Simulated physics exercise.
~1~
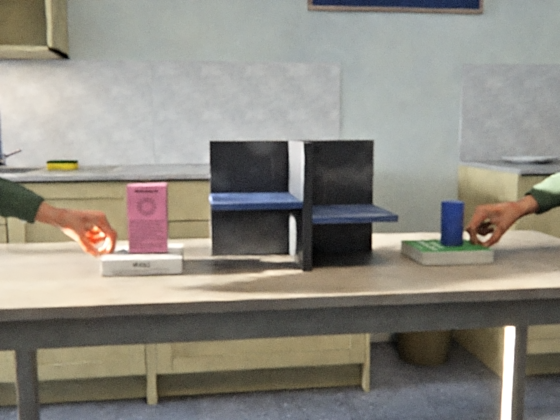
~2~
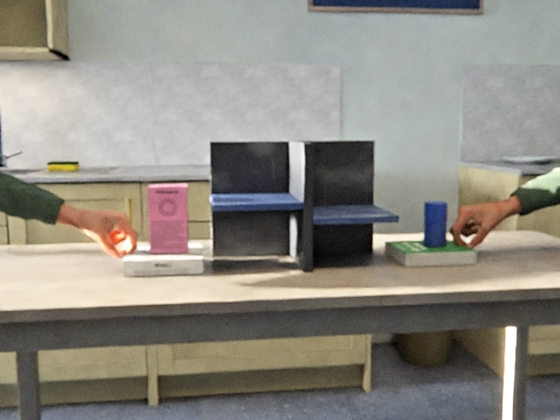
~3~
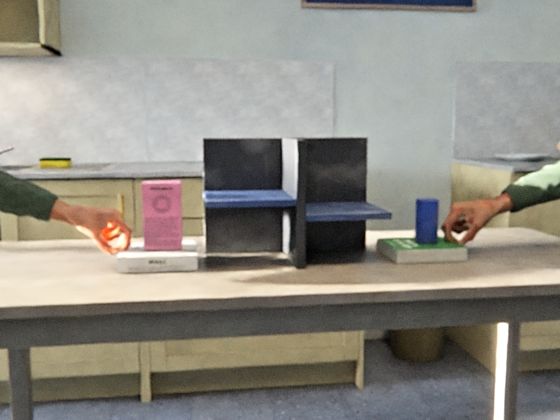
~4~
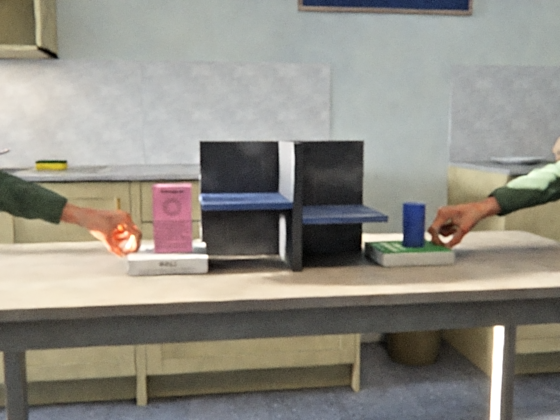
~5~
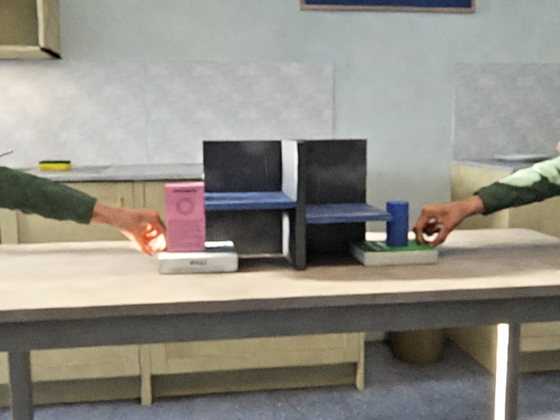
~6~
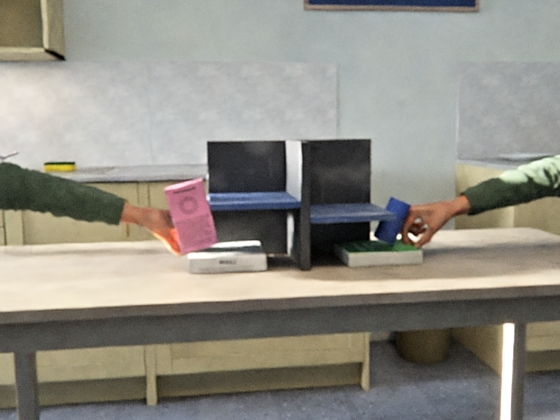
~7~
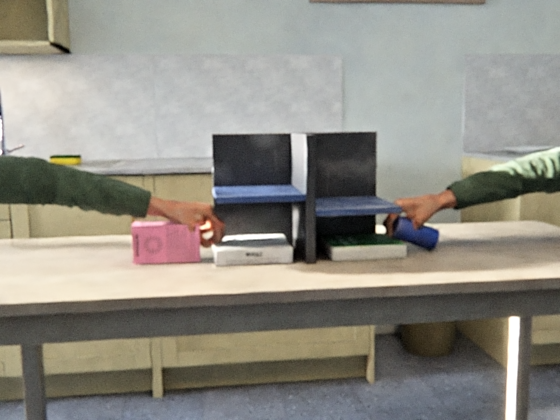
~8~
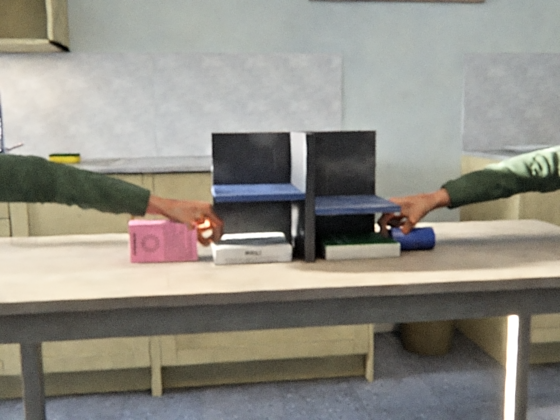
Pink carton and blue cylinder riding a white packet and green book pushed inward by hands, tipping at blue shelves, ending toppled.
